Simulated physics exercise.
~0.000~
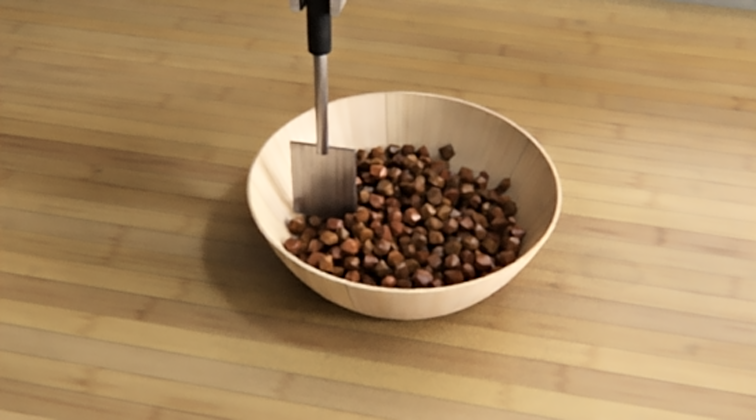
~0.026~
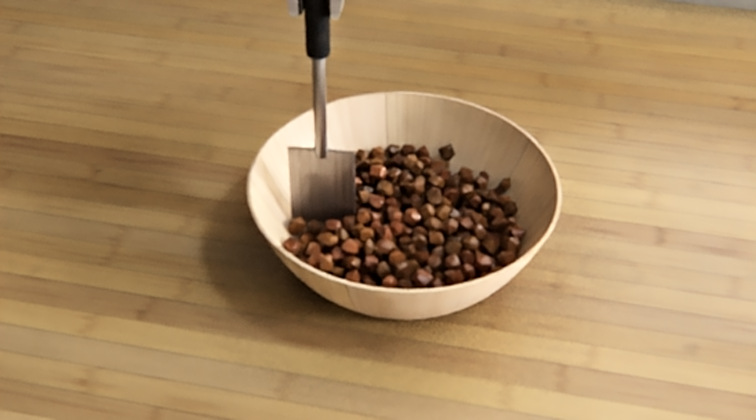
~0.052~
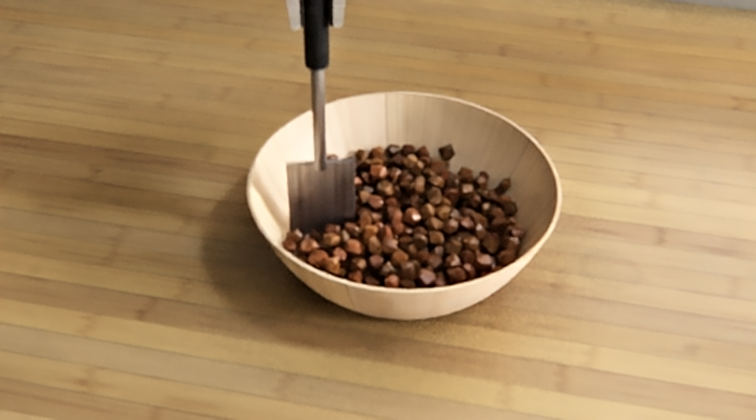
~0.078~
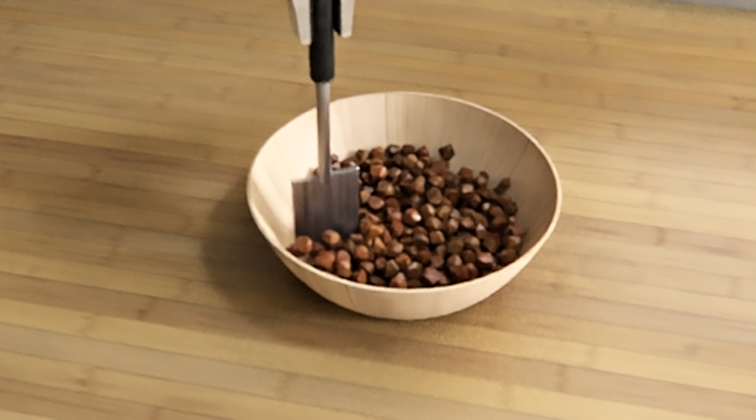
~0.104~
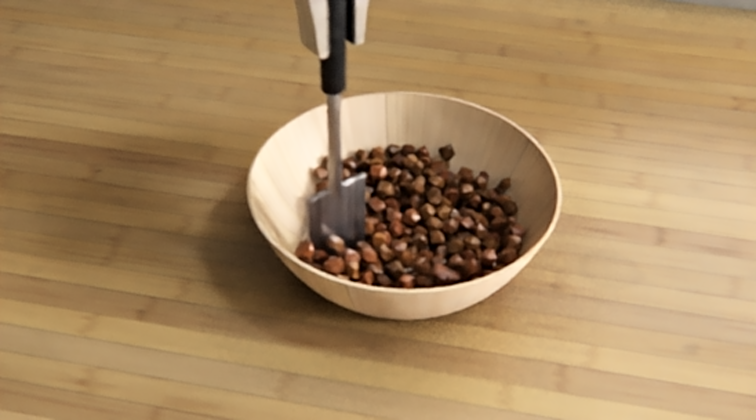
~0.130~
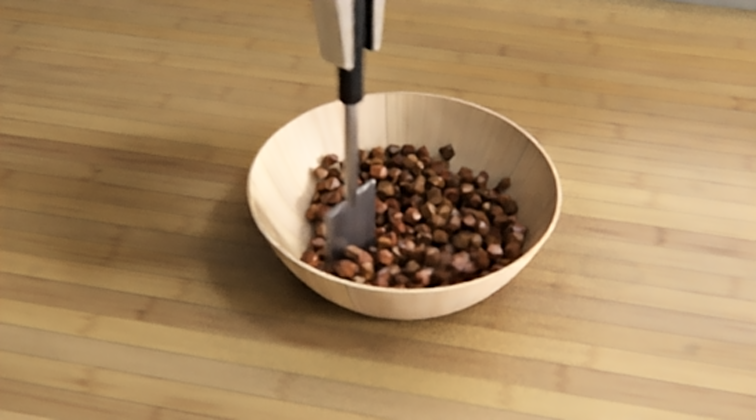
A bamboo-striped wooden surface in light tan fills the view, seen from above at an angle by a camera that stays still. A pale wooden bowl sits right of centre, holding a heap of small reddish-brown chunky pieces, with a grey metal spatula with a black handle upright at its left side, gripped from above. The gripper sinks slightly, then sweeps the turning blade toward the near side and rightward, nudging nearby pieces while the bowl stays put.
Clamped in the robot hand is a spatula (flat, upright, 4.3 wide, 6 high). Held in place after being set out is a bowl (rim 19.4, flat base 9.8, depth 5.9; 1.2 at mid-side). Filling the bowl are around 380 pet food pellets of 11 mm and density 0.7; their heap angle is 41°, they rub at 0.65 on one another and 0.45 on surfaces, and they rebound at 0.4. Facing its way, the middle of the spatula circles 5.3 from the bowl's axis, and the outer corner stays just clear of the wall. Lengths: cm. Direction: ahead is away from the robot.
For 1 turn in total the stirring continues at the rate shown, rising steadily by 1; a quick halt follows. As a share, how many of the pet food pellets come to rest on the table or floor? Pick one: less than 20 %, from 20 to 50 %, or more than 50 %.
Less than 20 %.
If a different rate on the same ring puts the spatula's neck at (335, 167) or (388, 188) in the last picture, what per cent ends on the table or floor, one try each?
About 10 and 20 per cent.
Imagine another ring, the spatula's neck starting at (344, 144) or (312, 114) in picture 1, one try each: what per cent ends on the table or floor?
5 and 10 %.
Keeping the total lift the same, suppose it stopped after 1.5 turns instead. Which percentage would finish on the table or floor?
Close to 25 in a hundred.
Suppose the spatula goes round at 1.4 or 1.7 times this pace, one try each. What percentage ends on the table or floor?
Around 20 percent for the first try and 25 percent for the second.
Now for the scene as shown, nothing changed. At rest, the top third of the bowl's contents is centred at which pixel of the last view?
Close to (337, 234).
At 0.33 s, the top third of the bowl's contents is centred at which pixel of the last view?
Around (499, 190).
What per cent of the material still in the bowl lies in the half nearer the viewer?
Around 60 per cent of what the bowl keeps.
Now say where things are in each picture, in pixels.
In the first frame, spatula neck at (322, 126), 0° round; upper third of the load around (410, 222), from x 295 to 520, top at y 150; 383 in the bowl.
In the second frame, spatula neck at (321, 130), 5° round; upper third of the load around (410, 222), from x 290 to 520, top at y 150.
In the third frame, spatula neck at (320, 142), 18° round; upper third of the load around (409, 227), from x 290 to 520, top at y 150.
In the fourth frame, spatula neck at (324, 155), 33° round; upper third of the load around (408, 232), from x 295 to 520, top at y 150.
In the fifth frame, spatula neck at (335, 167), 48° round; upper third of the load around (407, 245), from x 305 to 520, top at y 150.
In the sixth frame, spatula neck at (351, 177), 63° round; upper third of the load around (416, 254), from x 310 to 520, top at y 150; 383 in the bowl.
After 0.33 s, 177° round, highest piece 9 above the table; 366 in the bowl, 1 on the table or floor, 16 in flight or on the tool.
After 0.53 s, 291° round, highest piece 8 above the table; 349 in the bowl, 30 on the table or floor, 4 in flight or on the tool.
After 0.82 s, 0° round, highest piece 6 above the table; 331 in the bowl, 52 on the table or floor.
After 1.52 s, 0° round, highest piece 6 above the table; 331 in the bowl, 52 on the table or floor.
At rest, 331 in the bowl, 52 on the table or floor. That is 14 % on the table or floor.
